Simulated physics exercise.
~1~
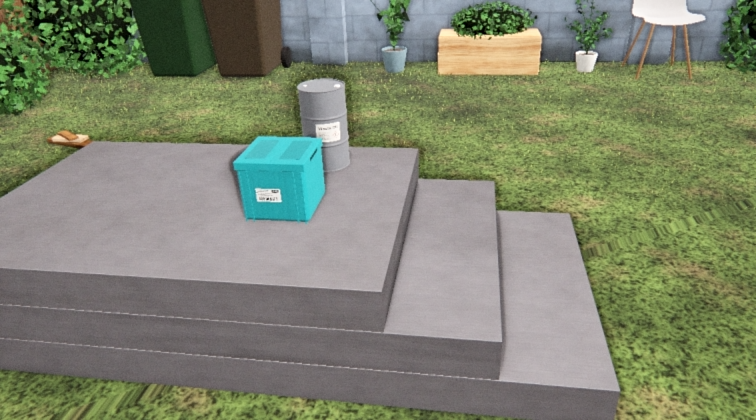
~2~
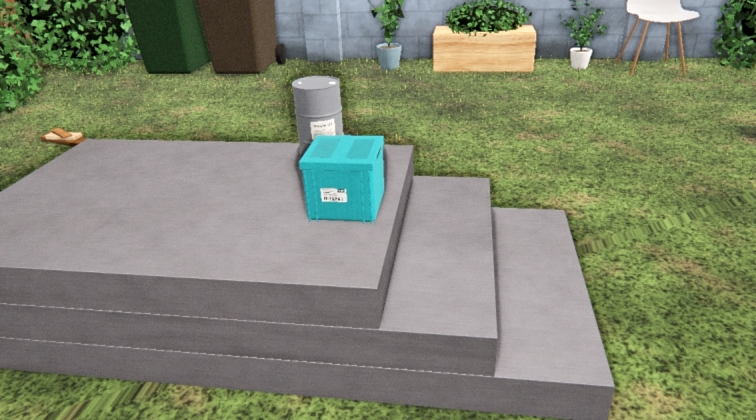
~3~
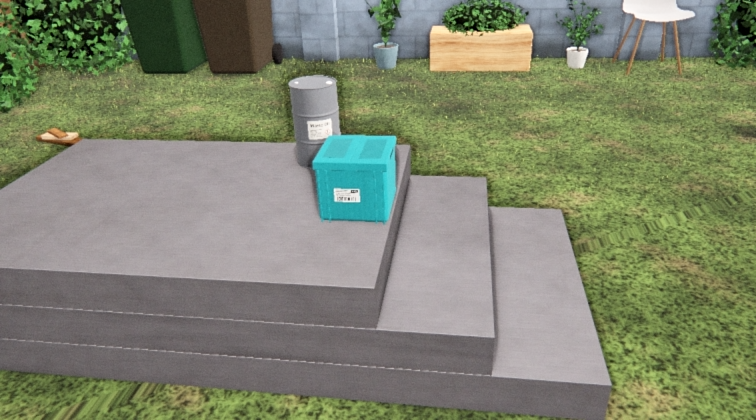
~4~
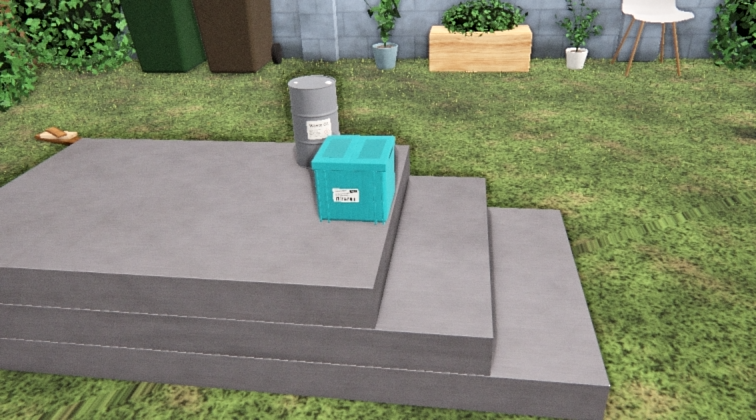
Turquoise tote sliding right across a grey landing past a standing grey canister, stopping near the edge above the garden steps.
